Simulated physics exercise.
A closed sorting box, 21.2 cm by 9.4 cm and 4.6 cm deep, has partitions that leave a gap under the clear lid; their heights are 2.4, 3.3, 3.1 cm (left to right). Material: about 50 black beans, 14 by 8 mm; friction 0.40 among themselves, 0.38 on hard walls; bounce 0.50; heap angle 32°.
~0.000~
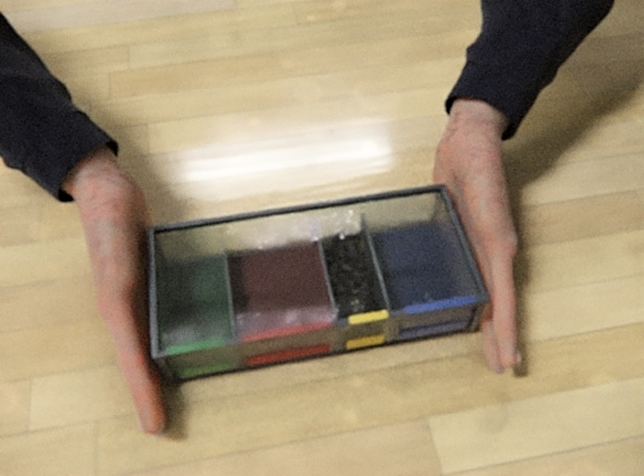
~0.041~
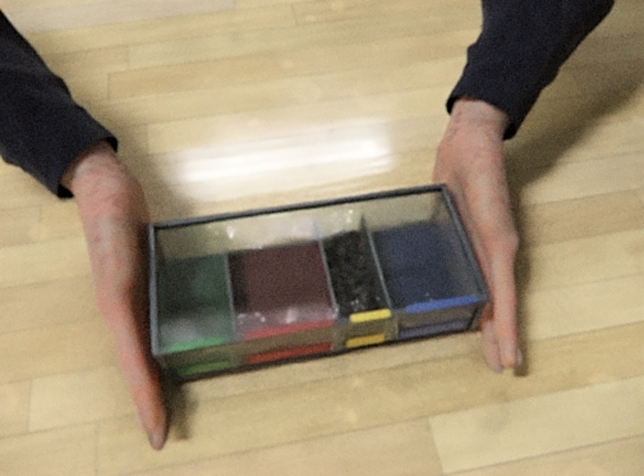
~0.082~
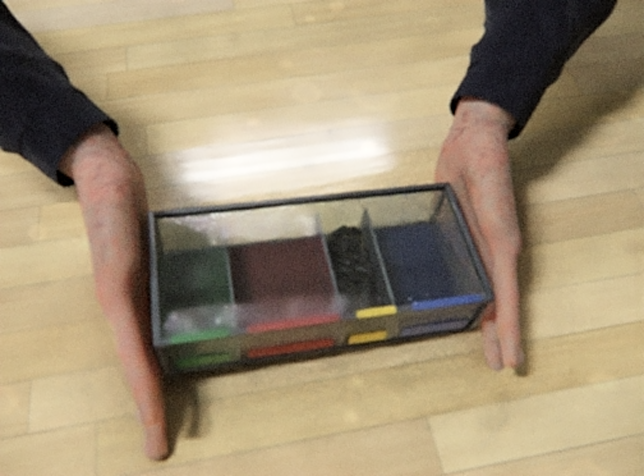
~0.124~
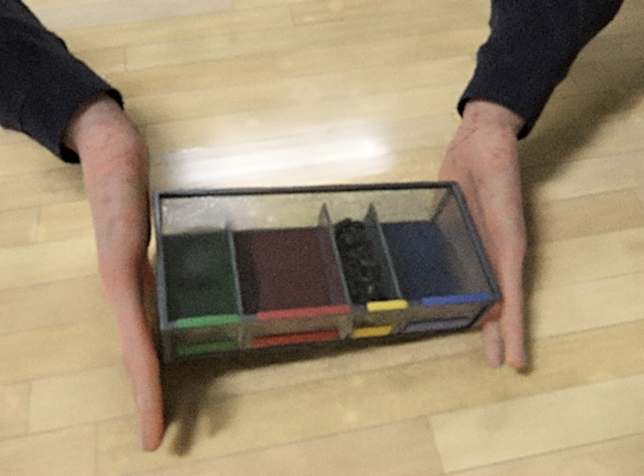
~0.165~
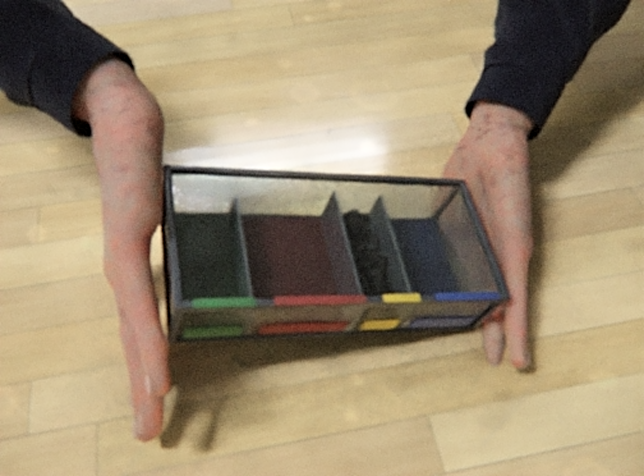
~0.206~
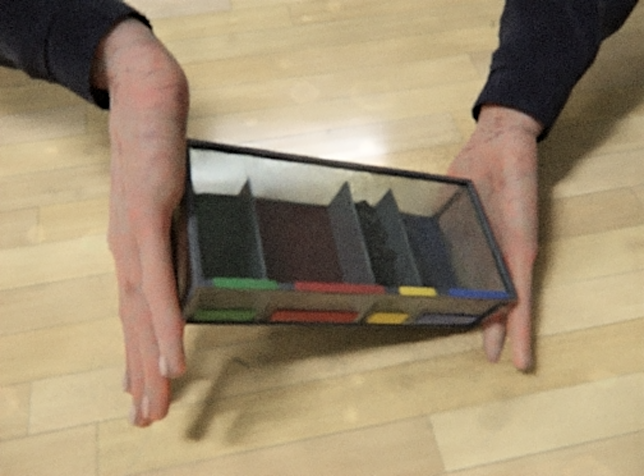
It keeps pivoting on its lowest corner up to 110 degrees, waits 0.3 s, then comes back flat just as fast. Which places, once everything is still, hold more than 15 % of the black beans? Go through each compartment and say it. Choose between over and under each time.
Red: Under. Blue: Over. Green: Under. Yellow: Over.
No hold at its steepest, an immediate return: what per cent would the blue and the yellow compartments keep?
Blue keeps 65% and yellow keeps 35%.
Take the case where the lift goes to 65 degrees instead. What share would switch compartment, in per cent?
Result: Some 5 %.
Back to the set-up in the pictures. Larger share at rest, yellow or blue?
Blue compartment.
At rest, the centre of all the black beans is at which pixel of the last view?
When it all comes to rest, the middle is near (414, 292).
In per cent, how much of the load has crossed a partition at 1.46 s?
Share: Approx. 55 %.
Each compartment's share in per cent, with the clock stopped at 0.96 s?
Red 0, blue 50, green 0, yellow 50.
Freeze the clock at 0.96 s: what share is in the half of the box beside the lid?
I'd say around 80 percent of the pieces.
After 0.96 s, tilt 110 degrees; blue 50 %, yellow 50 %.
After 1.46 s, tilt 59 degrees; blue 55 %, yellow 45 %.
After 2.03 s, tilt 0 degrees; blue 60 %, yellow 40 %.
In the end, at 2.6 s, red 0 %, blue 60 %, green 0 %, yellow 40 %.
